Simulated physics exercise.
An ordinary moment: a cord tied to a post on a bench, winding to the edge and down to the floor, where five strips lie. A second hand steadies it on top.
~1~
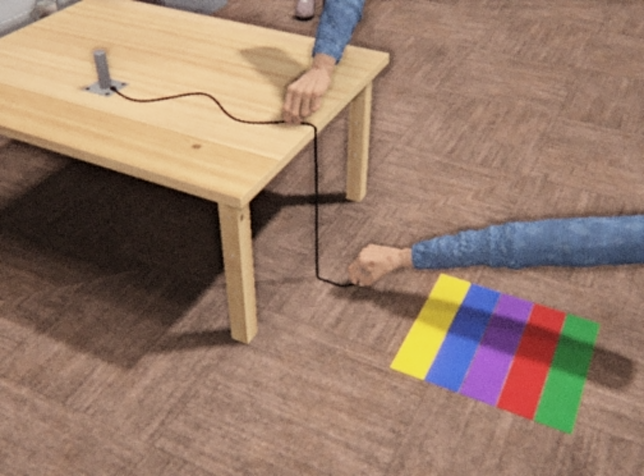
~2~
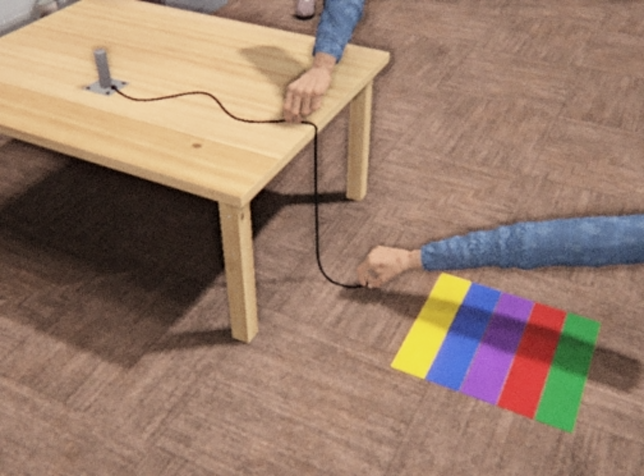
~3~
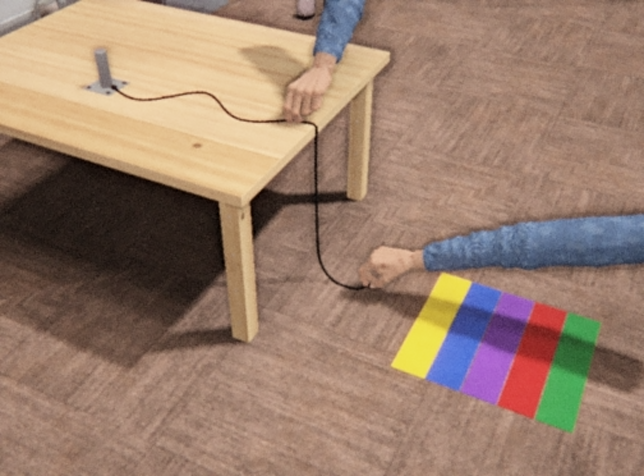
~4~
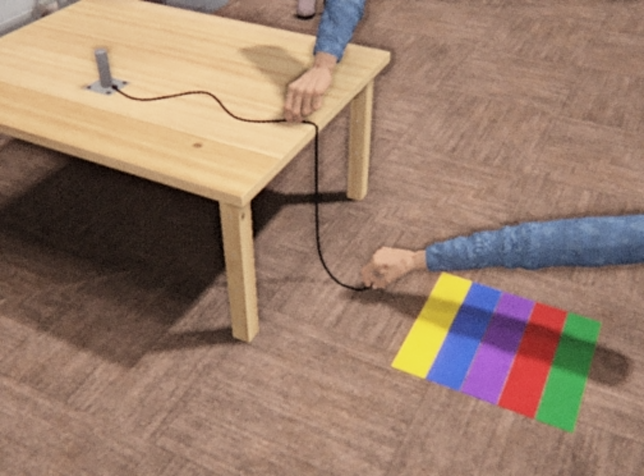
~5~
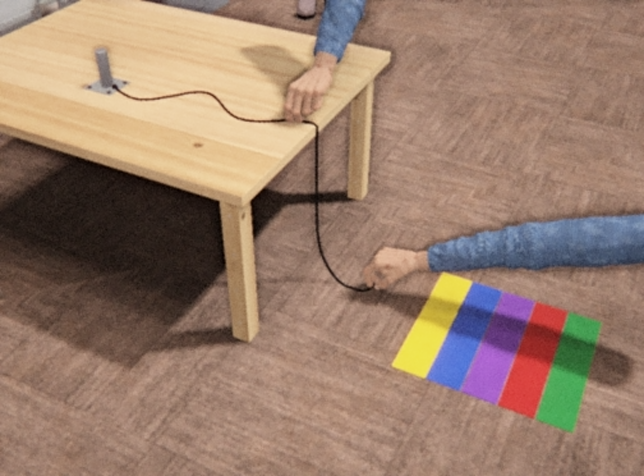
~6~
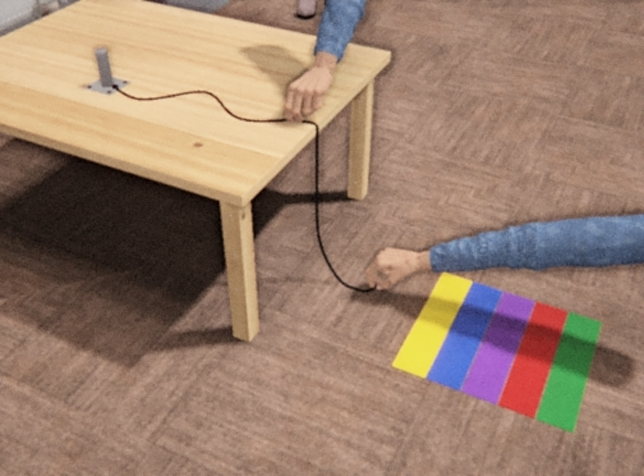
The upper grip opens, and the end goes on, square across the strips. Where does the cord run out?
Over purple.
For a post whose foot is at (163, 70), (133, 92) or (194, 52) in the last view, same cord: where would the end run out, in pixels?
In that order: (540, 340), (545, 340) and (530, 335).
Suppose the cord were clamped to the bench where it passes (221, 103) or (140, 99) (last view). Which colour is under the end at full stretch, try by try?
It would be blue; purple.
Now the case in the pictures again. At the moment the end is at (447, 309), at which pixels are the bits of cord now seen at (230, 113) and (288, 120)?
The first at (259, 114), the second at (315, 133).
A little later, end near (447, 309); over yellow.
Next, end near (483, 321); over blue.
When it is tight, end near (505, 328); over purple. The end stops over the purple strip.
